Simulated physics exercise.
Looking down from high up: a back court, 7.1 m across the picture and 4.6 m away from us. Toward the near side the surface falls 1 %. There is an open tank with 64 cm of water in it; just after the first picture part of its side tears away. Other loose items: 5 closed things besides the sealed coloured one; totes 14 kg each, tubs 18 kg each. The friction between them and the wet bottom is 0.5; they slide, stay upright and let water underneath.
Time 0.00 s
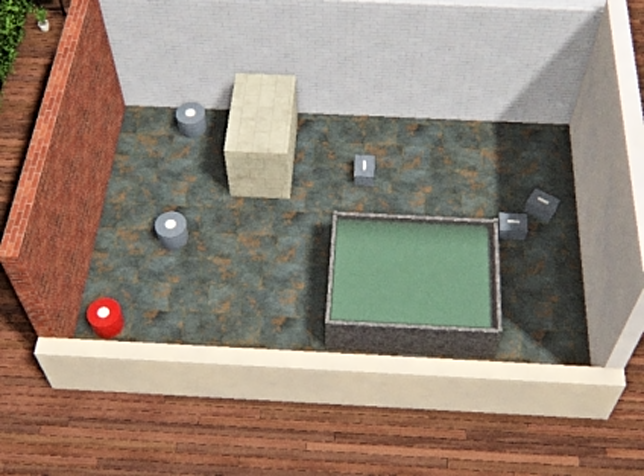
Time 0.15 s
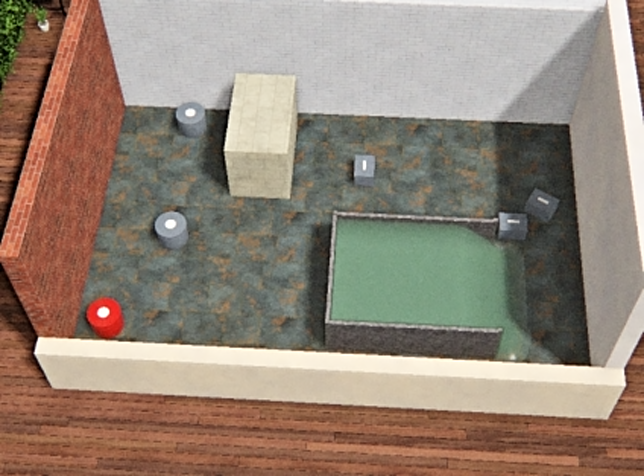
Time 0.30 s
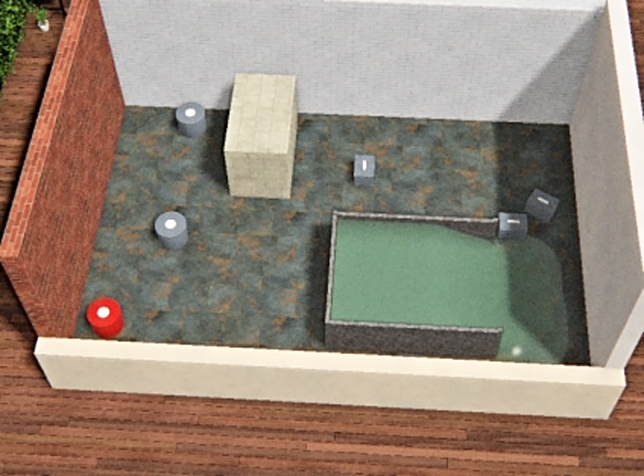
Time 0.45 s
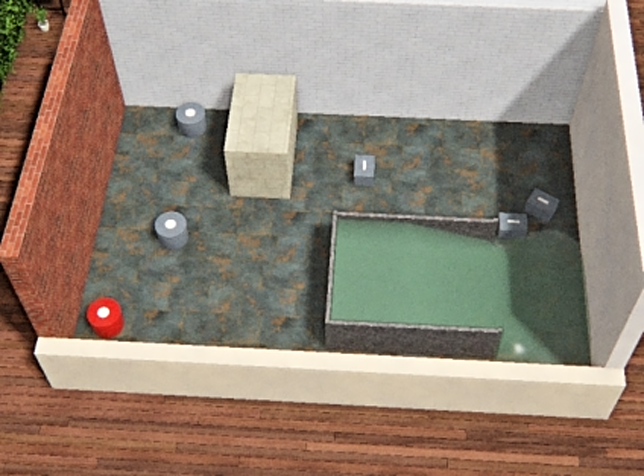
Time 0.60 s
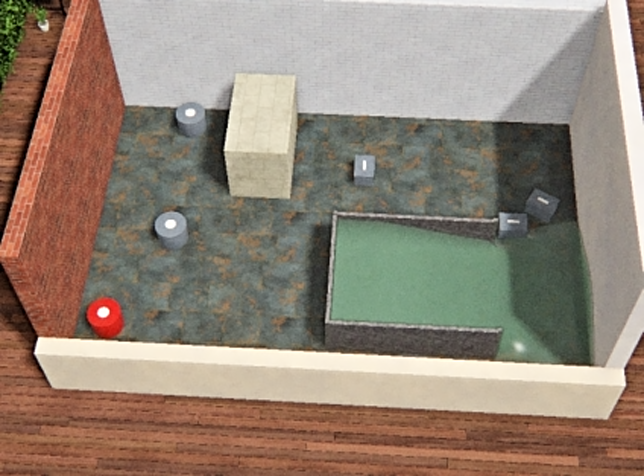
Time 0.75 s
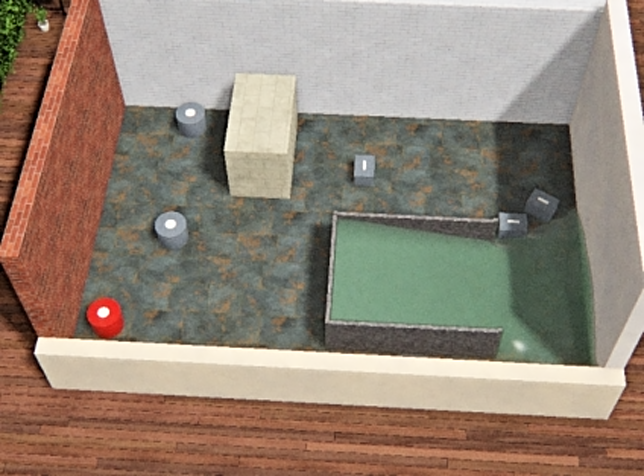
We see a walled court with a water tank, a pale block, a red tub, grey tubs and small grey boxes; the tank's right side opens and water spreads to the right wall, while the loose items stay put.
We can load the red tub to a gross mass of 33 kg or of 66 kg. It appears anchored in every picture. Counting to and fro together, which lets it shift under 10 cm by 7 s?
Outcome: The 33 kg mass is fine.
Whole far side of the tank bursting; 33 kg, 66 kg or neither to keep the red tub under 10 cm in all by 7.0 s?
In that case the lighter mass suffices.
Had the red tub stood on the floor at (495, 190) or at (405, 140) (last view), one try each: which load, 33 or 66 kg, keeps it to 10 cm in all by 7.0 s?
Try 1: Greater mass required. Try 2: Greater mass required.
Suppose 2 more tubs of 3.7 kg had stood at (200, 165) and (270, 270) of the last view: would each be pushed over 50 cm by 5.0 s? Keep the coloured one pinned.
Result, in order - below threshold; below threshold.
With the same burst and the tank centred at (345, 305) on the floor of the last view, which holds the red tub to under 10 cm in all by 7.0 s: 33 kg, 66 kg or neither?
In that case the answer is that either mass works.
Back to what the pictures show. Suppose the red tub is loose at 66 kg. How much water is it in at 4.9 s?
Around 11 cm.
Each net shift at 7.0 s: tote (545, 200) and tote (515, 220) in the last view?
In turn: 200 cm, 100 cm.
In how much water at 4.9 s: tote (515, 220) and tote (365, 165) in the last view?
Depth approx. 3 cm / 6 cm.
After 1.4 s the red tub would be 0 cm from its start with 33 kg and 0 cm from its start with 66 kg; 0 cm of water round it then.
After 3.1 s the red tub would be 0 cm from its start with 33 kg and 0 cm from its start with 66 kg; 0 cm of water round it then.
After 4.9 s the red tub would be 0 cm from its start with 33 kg and 0 cm from its start with 66 kg; 11 cm of water round it then.
After 7.0 s the red tub would be 0 cm from its start with 33 kg and 0 cm from its start with 66 kg; 8 cm of water round it then.
